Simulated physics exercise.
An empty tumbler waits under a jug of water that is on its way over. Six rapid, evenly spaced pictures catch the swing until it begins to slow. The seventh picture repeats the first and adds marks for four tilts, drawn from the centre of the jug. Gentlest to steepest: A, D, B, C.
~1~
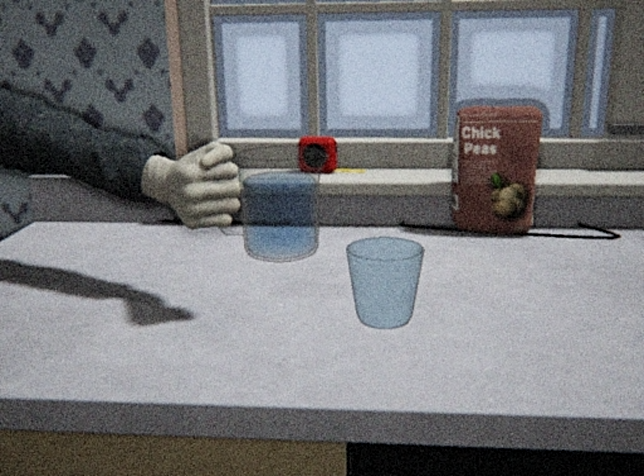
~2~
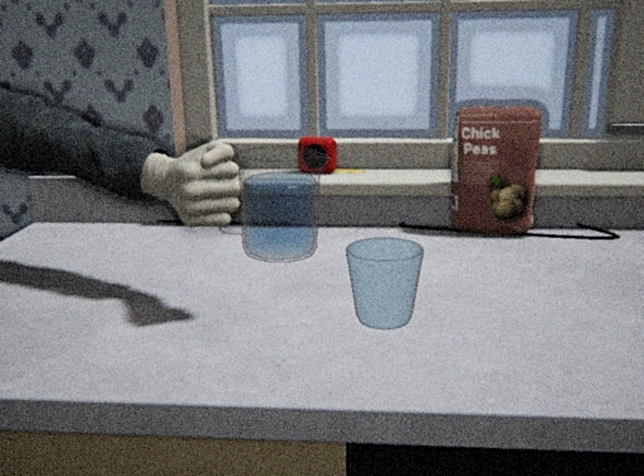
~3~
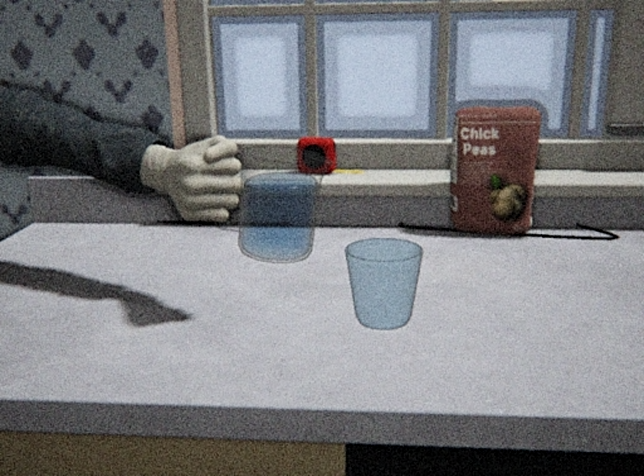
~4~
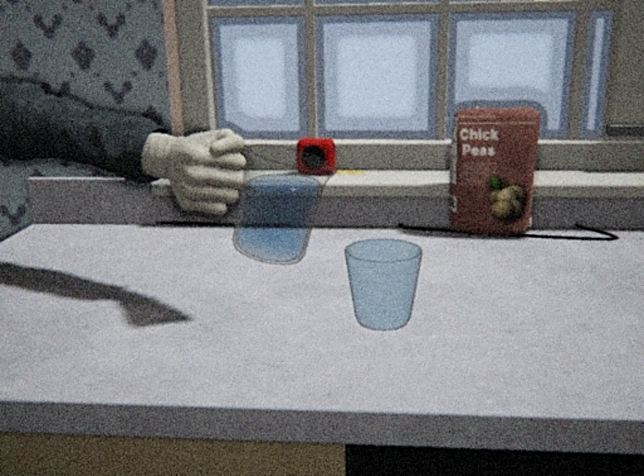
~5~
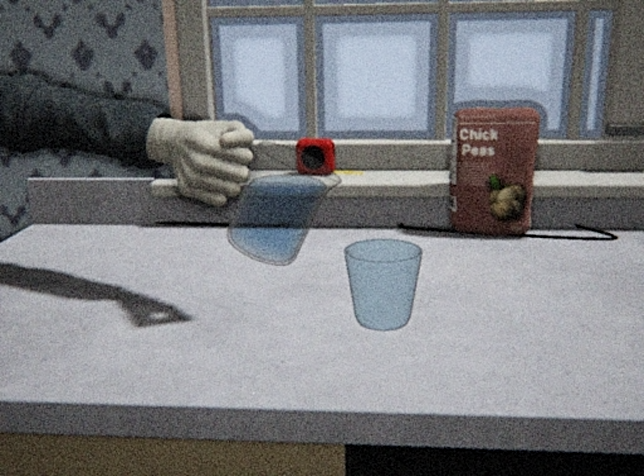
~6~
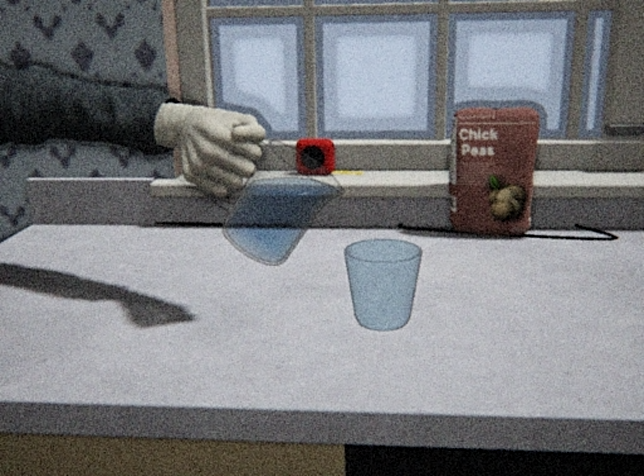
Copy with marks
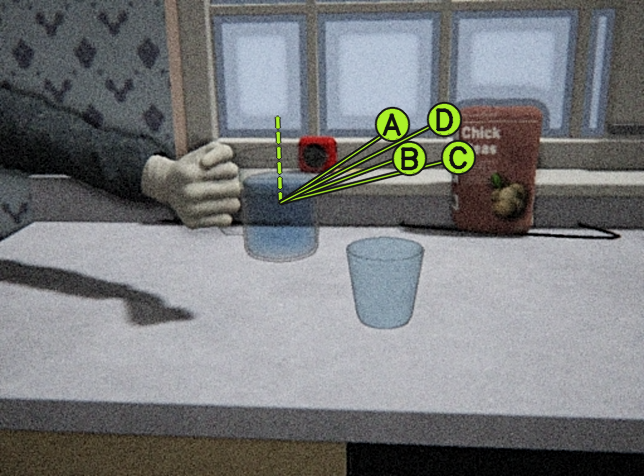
A pale countertop below a paned window and patterned wallpaper is seen from the front, slightly above, in a grainy view that stays practically still. A clear jug of blue water is by a pale hand in a dark sleeve at left, with a light-blue tumbler near the centre, a small red object on the sill, and a reddish chick peas package at right. The jug starts upright, then tilts steadily rightward as the hand turns with it.
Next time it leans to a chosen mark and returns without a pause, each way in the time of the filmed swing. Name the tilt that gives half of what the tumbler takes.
D works best here.
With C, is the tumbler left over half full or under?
Over half.
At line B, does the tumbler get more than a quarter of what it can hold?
Yes, clearly.
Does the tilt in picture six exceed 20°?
Yes, it does.
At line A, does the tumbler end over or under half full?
Under half.
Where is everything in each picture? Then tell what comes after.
Upright, lip at (327, 156); rim of the tumbler round (385, 248); nothing has left yet.
Upright, lip at (328, 158); nothing has left yet.
Tipped about 7°, lip at (331, 162); nothing has left yet.
Tipped about 14°, lip at (335, 171); nothing has left yet.
Tipped about 23°, lip at (340, 180); nothing has left yet.
Tipped about 33°, lip at (343, 192); nothing has left yet.
On the marked copy, A at (380, 136); B at (392, 160); C at (441, 162); D at (429, 127).
With A, the tumbler ends with about 33 % of what it can hold.
With B, the tumbler ends with about 65 % of what it can hold.
With C, the tumbler ends with about 82 % of what it can hold.
With D, the tumbler ends with about 49 % of what it can hold.
